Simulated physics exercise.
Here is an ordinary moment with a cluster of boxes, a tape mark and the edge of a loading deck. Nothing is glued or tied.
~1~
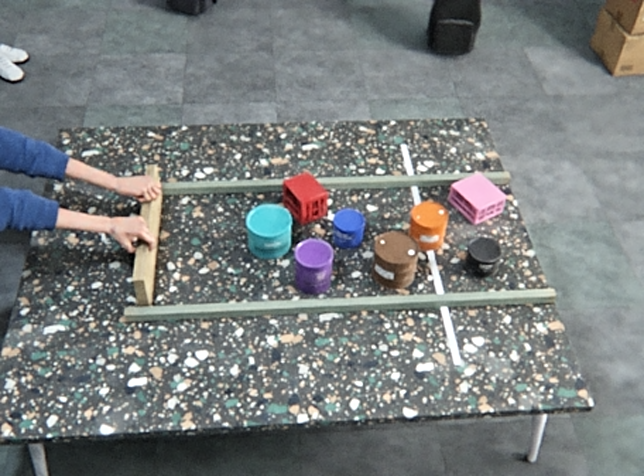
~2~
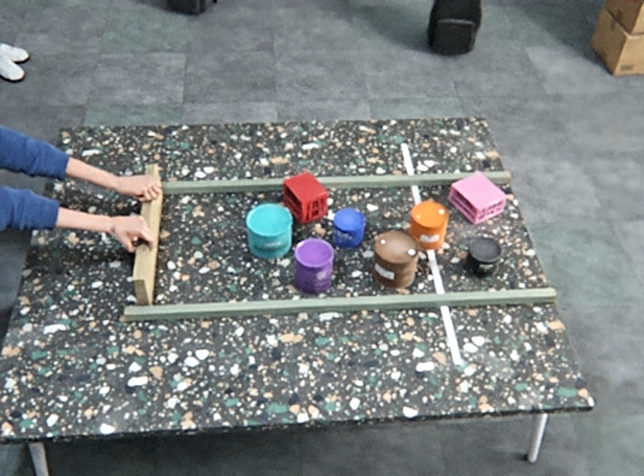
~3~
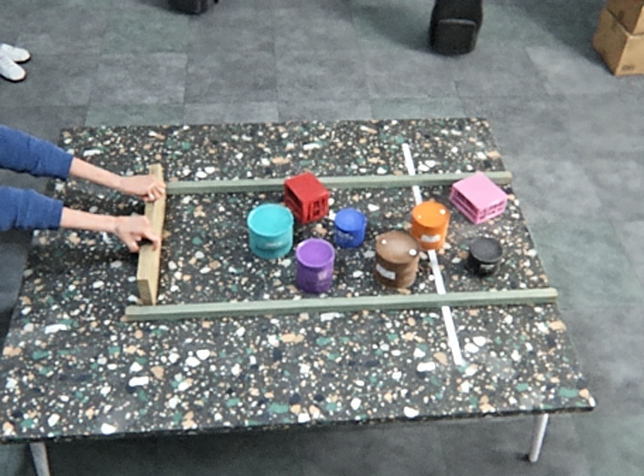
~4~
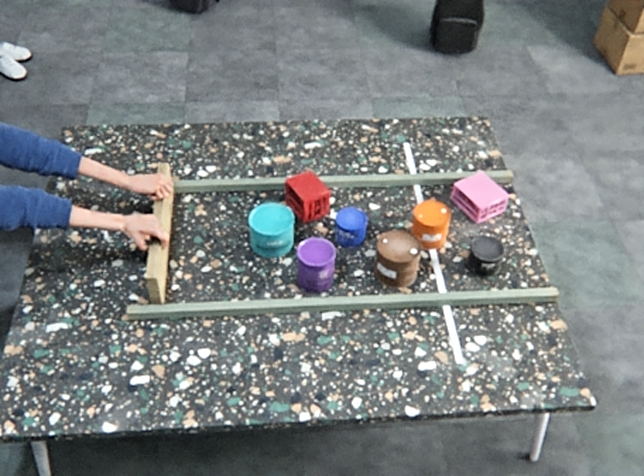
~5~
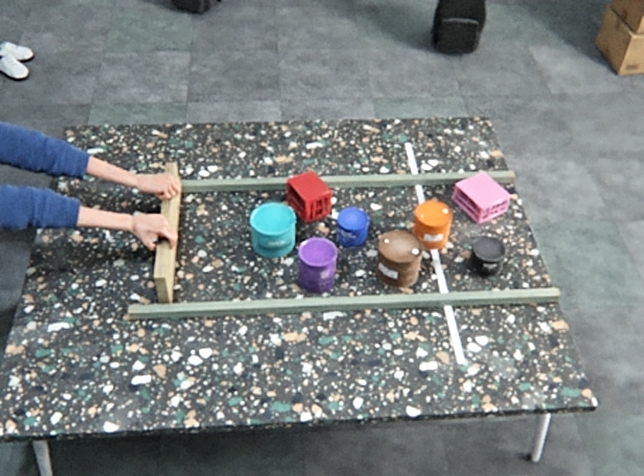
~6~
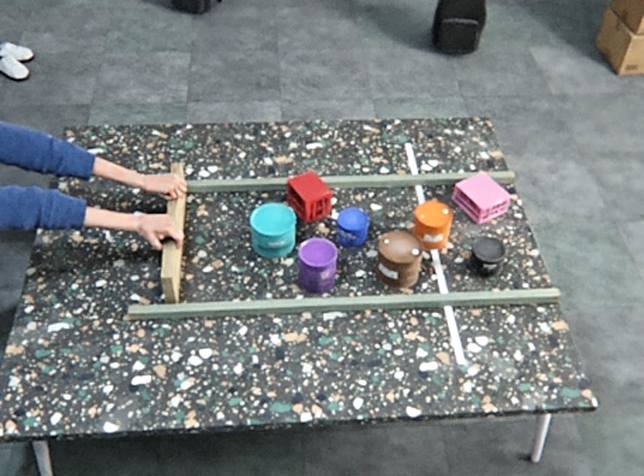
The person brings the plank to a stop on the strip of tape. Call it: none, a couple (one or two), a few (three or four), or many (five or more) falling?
Call: None.
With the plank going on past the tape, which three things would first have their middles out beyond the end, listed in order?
It goes the black pail, after that the pink crate, and after that the orange canister.
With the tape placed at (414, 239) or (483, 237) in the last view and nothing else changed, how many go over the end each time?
In that order 0 and 3.
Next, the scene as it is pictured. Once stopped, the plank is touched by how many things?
In total, 3.
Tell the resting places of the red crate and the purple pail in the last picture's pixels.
Middles: Around (439, 196) and around (461, 262).
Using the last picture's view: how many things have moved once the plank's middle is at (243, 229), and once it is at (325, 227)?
0 and 4.
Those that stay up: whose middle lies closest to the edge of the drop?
Black pail.
Soon after, none off yet; pink crate at rest near (481, 198); black pail at rest near (487, 257); orange canister at rest near (432, 226).
After that, none off yet; pink crate at rest near (481, 198); black pail at rest near (487, 257); orange canister displaced a little near (437, 226).
In the end, the number that fall off is zero.
